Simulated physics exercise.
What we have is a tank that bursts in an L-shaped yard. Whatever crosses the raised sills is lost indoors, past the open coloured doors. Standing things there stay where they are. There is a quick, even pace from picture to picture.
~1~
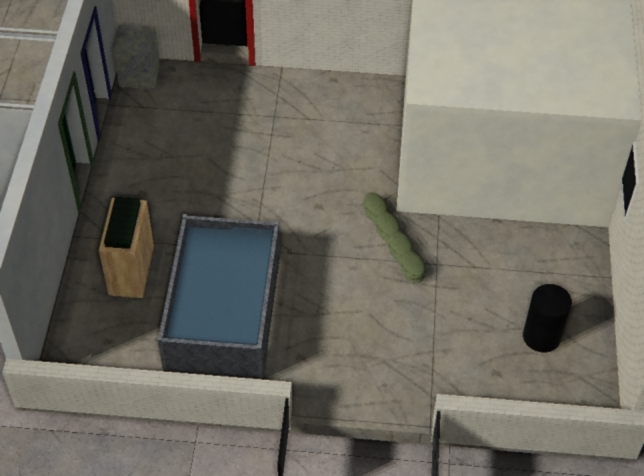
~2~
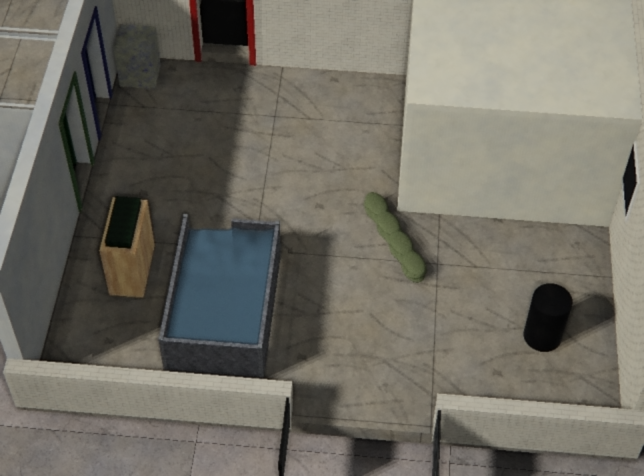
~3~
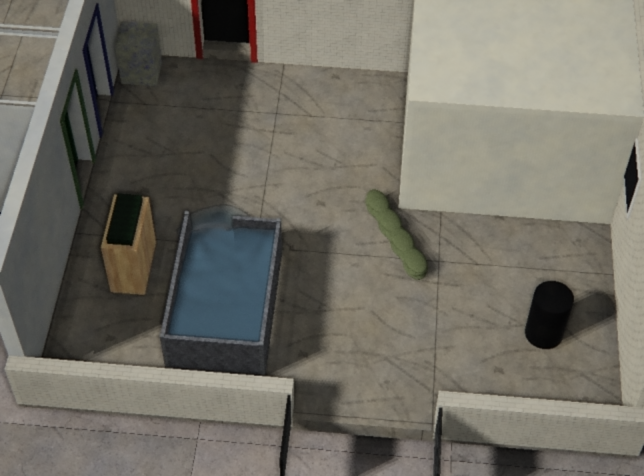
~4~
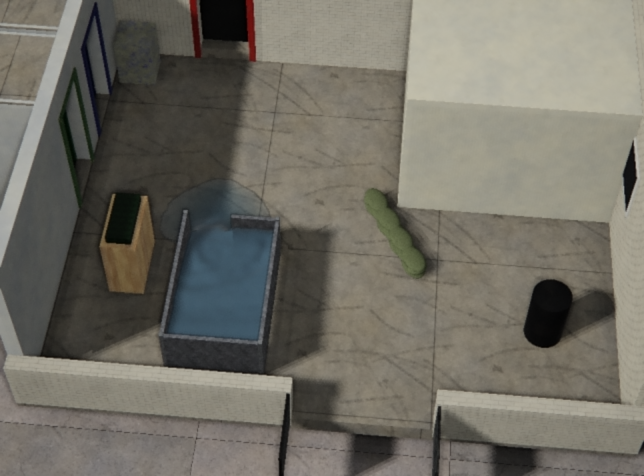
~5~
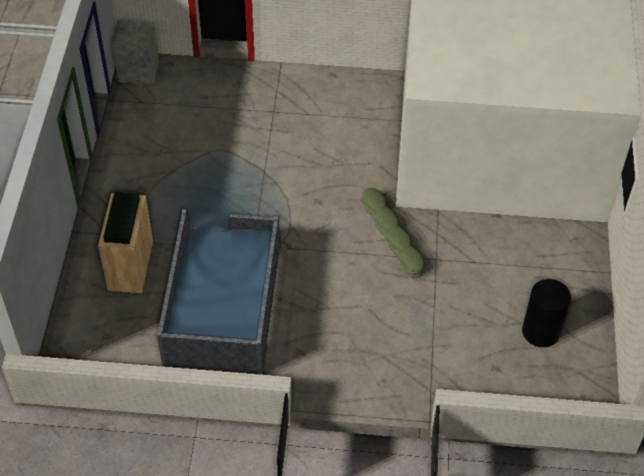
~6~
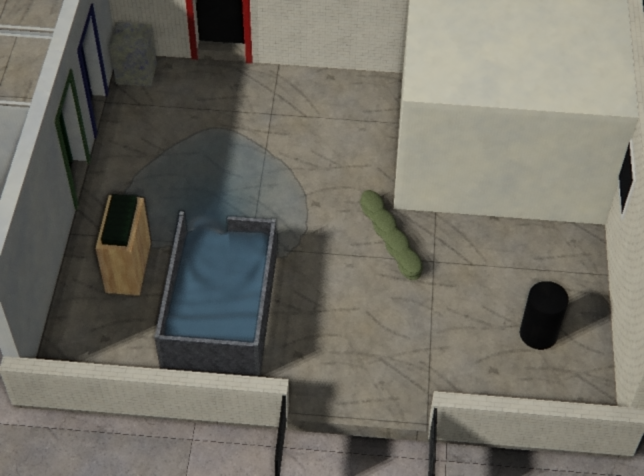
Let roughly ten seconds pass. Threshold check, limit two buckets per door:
Blue door over; red door under; green door under.
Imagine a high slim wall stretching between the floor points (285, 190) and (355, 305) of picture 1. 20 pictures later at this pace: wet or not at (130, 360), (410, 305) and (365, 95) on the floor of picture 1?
Untouched, untouched, submerged.
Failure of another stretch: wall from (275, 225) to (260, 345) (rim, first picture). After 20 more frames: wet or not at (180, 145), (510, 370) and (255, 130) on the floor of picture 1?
Point by point: Unwetted; soaked; soaked.
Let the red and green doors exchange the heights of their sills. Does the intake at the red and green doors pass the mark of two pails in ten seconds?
After that, red door rises above, green door remains below.
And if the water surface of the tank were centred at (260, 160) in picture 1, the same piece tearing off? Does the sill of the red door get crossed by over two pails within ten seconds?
In turn, I'd say the red door crosses the line.
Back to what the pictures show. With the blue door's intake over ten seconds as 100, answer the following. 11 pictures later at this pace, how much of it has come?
About 10 per cent.
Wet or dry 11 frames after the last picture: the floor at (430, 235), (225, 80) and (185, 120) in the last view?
Point 1: Not wet; point 2: Drenched; point 3: Drenched.
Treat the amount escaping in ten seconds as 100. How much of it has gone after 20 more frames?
Near 25 %.
A moment on, water covers 35 % of the floor; the blue door wet at the sill, nothing in, the red door wet at the sill, nothing in, the green door wet at the sill, nothing in.
Next, water covers 40 % of the floor; the blue door under two buckets in, the red door wet at the sill, nothing in, the green door under two buckets in.
Then, water covers 40 % of the floor; the blue door over two buckets in, the red door wet at the sill, nothing in, the green door under two buckets in.
Later, water covers 50 % of the floor; the blue door far over two buckets in, the red door wet at the sill, nothing in, the green door under two buckets in.
In the end, water covers 65 % of the floor; the blue door far over two buckets in, the red door wet at the sill, nothing in, the green door under two buckets in.
